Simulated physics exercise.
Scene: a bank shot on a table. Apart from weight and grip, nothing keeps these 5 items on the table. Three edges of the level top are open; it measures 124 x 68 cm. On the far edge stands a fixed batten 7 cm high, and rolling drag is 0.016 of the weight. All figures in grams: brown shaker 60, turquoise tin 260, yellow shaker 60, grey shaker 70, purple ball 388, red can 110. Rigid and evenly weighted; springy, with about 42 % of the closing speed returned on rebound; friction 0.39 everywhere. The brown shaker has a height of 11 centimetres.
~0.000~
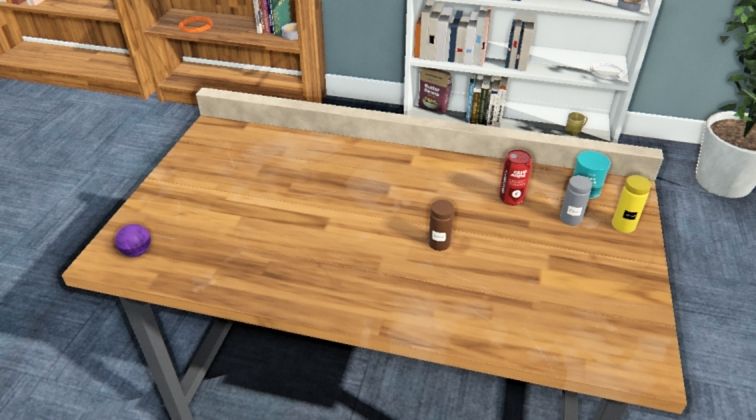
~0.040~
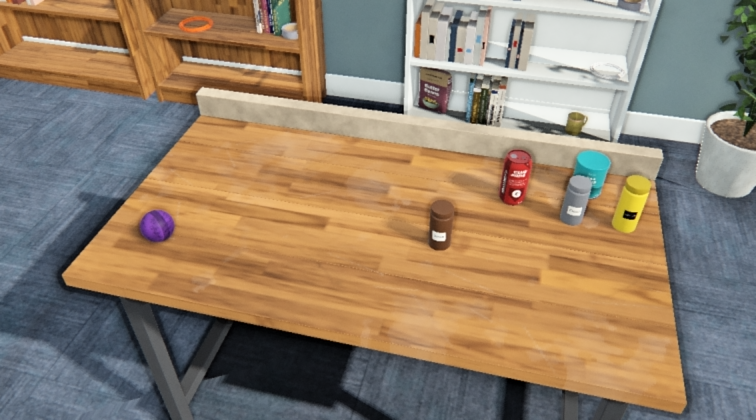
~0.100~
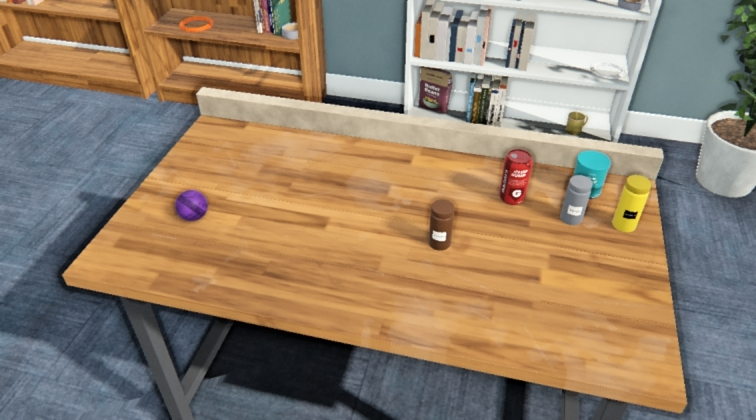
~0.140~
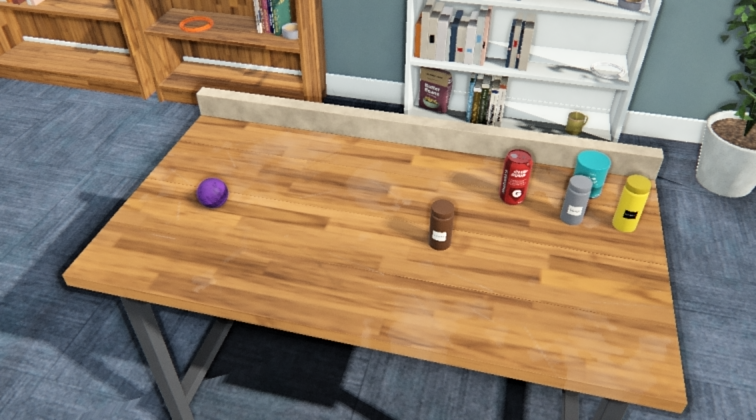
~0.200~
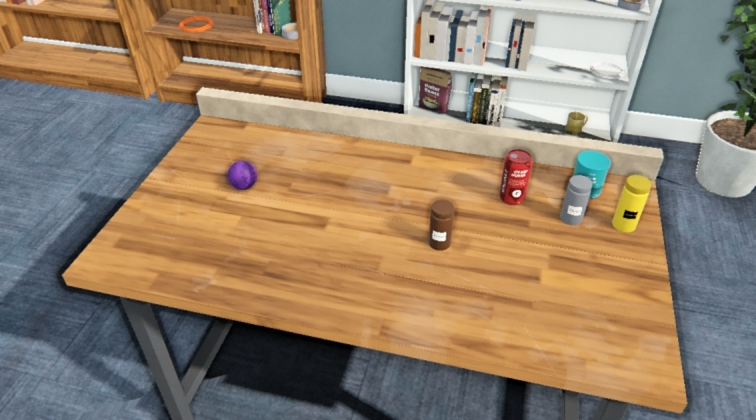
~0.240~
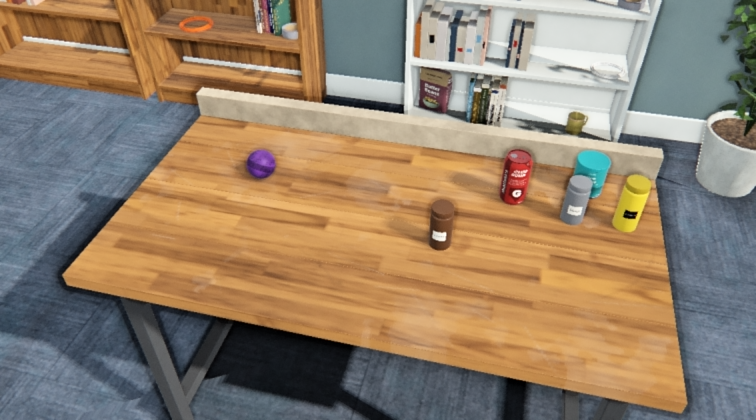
To begin with, a purple ball sits near the left edge of a wooden table, with a brown shaker near the middle and a red can, turquoise tin, grey shaker and yellow shaker to the right. The ball rolls rightward and away toward the raised back edge, while the other items stay still.
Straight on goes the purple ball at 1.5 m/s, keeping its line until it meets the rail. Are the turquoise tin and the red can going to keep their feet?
The turquoise tin stays upright and the red can stays upright.
After 1.04 s, purple ball near (418, 194).
After 2.34 s, purple ball near (643, 321).
By the end (3.2 s), all 5 in place, give or take 4 cm. Seen from the same camera at the end, turquoise tin near (590, 175), red can near (515, 178).
